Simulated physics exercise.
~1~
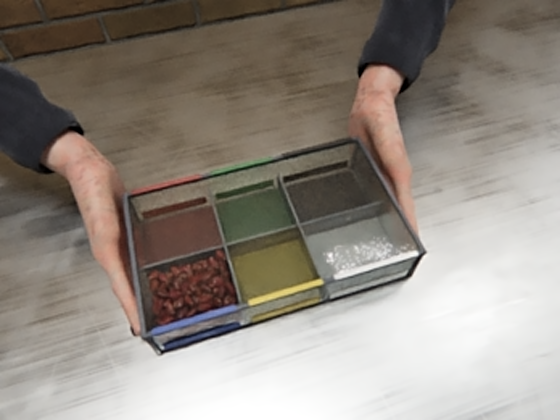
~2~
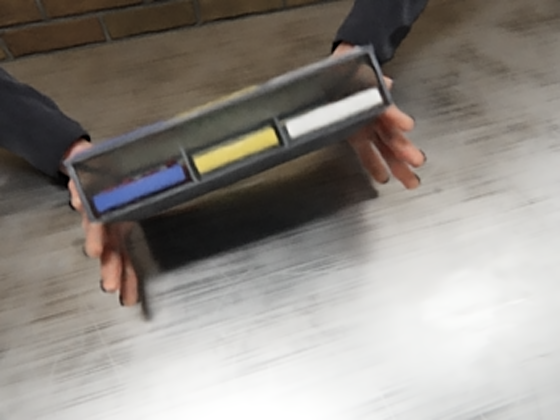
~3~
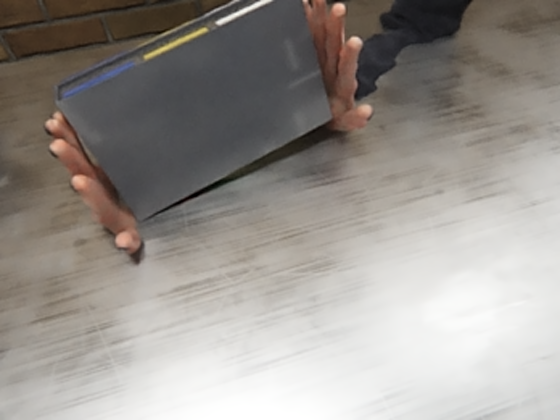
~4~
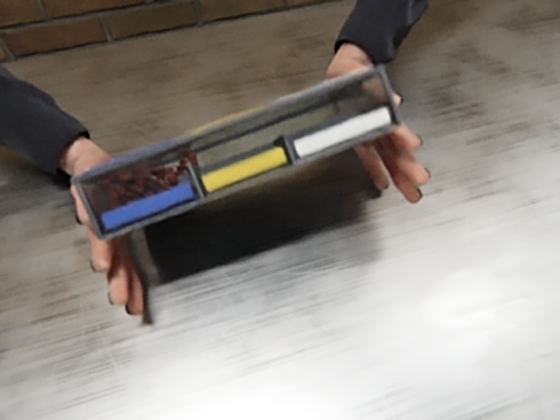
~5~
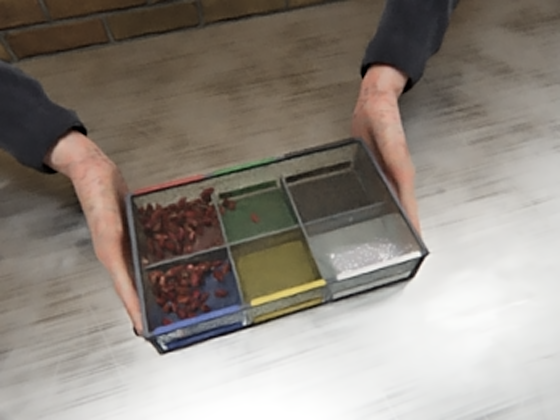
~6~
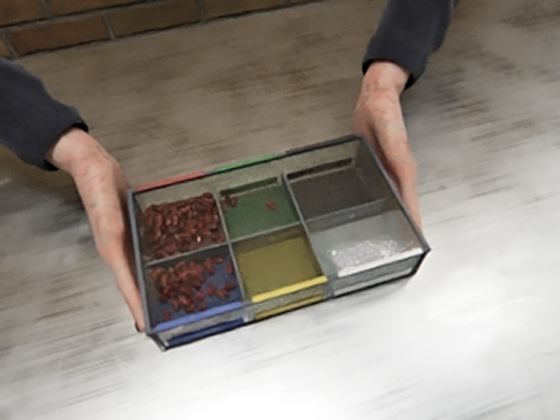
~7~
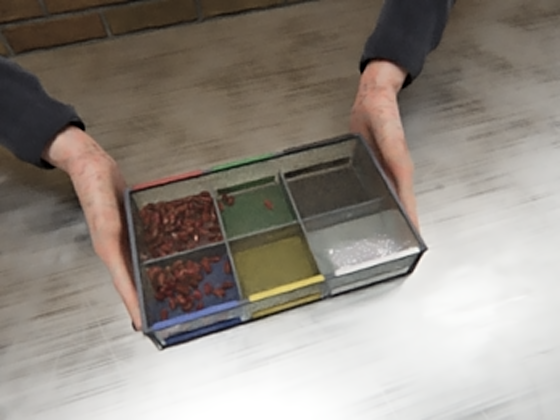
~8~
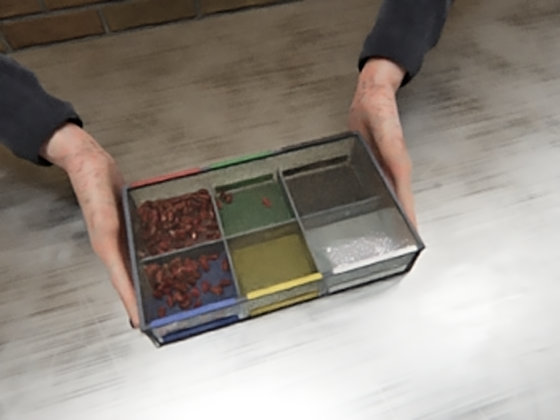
On a pale, streaky tabletop, two hands held a clear-lidded box of six coloured compartments, tipped it up until its dark underside showed, then laid it back, leaving the red beans from the blue section mostly split between red and blue, with a few in green.
